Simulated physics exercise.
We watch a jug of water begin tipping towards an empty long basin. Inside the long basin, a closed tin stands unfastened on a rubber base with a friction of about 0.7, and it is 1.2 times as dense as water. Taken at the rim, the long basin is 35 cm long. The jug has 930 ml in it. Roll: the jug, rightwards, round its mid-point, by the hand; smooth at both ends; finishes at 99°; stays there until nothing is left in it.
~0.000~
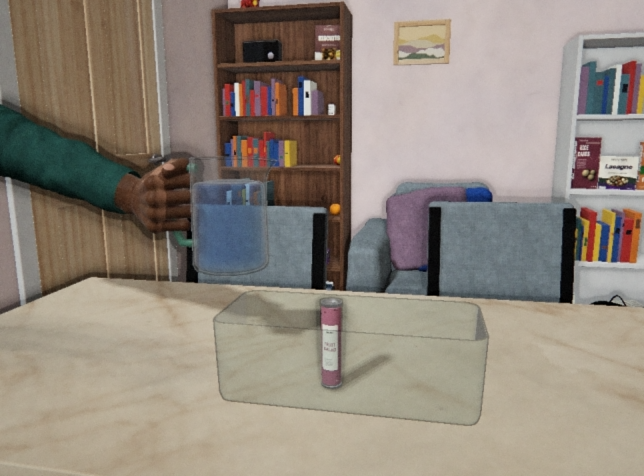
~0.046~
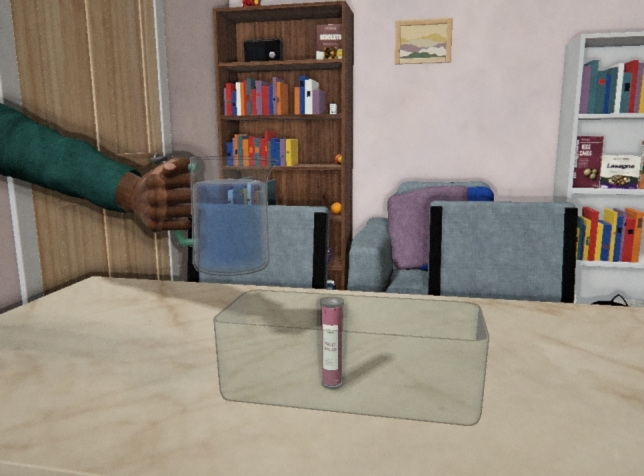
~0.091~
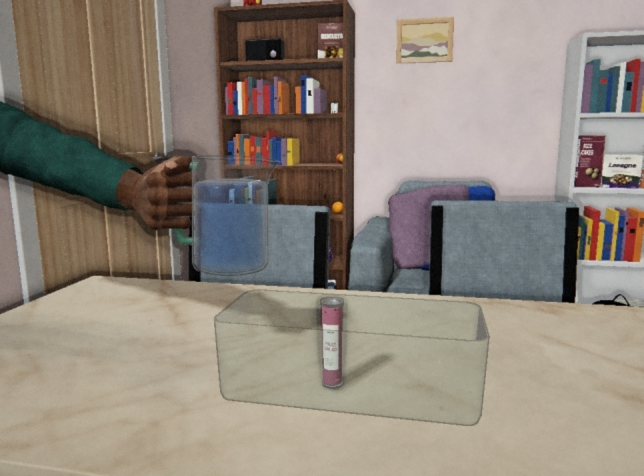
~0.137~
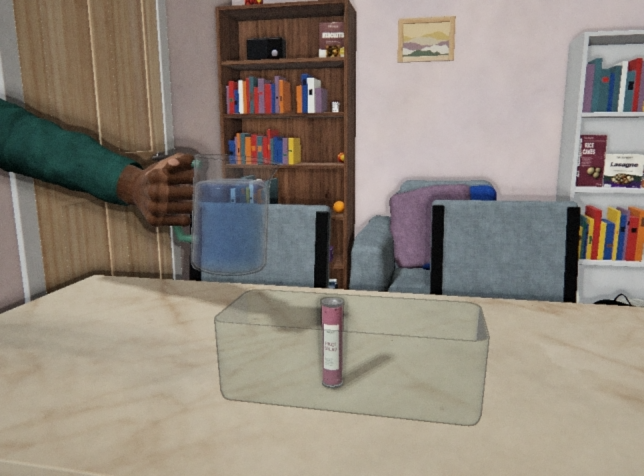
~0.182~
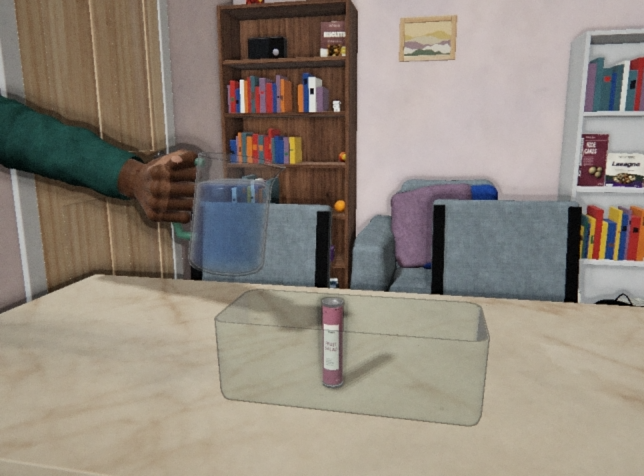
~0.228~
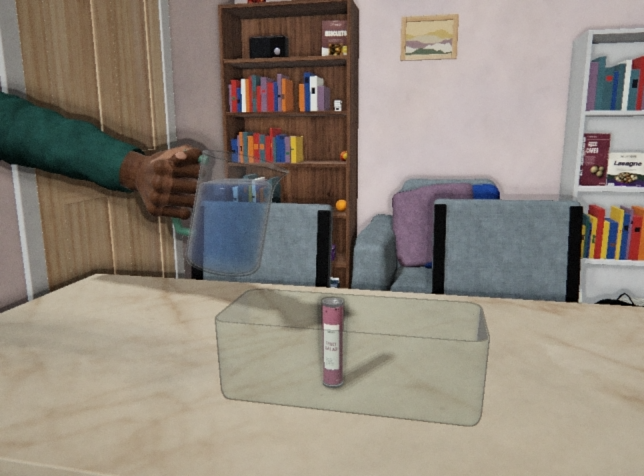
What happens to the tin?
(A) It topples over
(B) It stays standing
The answer is A.
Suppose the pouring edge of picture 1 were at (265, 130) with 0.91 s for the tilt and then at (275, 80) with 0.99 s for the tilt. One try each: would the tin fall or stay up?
The tin overturns the first time and stays vertical the second time.
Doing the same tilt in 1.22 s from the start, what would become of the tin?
Result: Tin tipped over.
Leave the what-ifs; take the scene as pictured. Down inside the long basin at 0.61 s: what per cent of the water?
I'd put it near 0 percent.
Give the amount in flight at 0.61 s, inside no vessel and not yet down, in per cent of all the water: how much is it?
8 %.
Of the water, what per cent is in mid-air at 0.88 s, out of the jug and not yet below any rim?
Near 20 per cent, I'd say.
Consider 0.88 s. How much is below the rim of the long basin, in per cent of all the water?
My estimate is about 28 percent.
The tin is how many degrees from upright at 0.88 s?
The tilt is near 0°.
By 0.61 s the tilt is 67° and 92 per cent is still to pour; the tin stands where it began.
By 0.88 s the tilt is 96° and 52 per cent is still to pour; the tin stands where it began.
By 1.17 s the tilt is 99° and 15 per cent is still to pour; the tin lies on its side.
By 1.49 s the tilt is 99° and 4 per cent is still to pour; the tin lies on its side.
At rest the tin lies on its side.
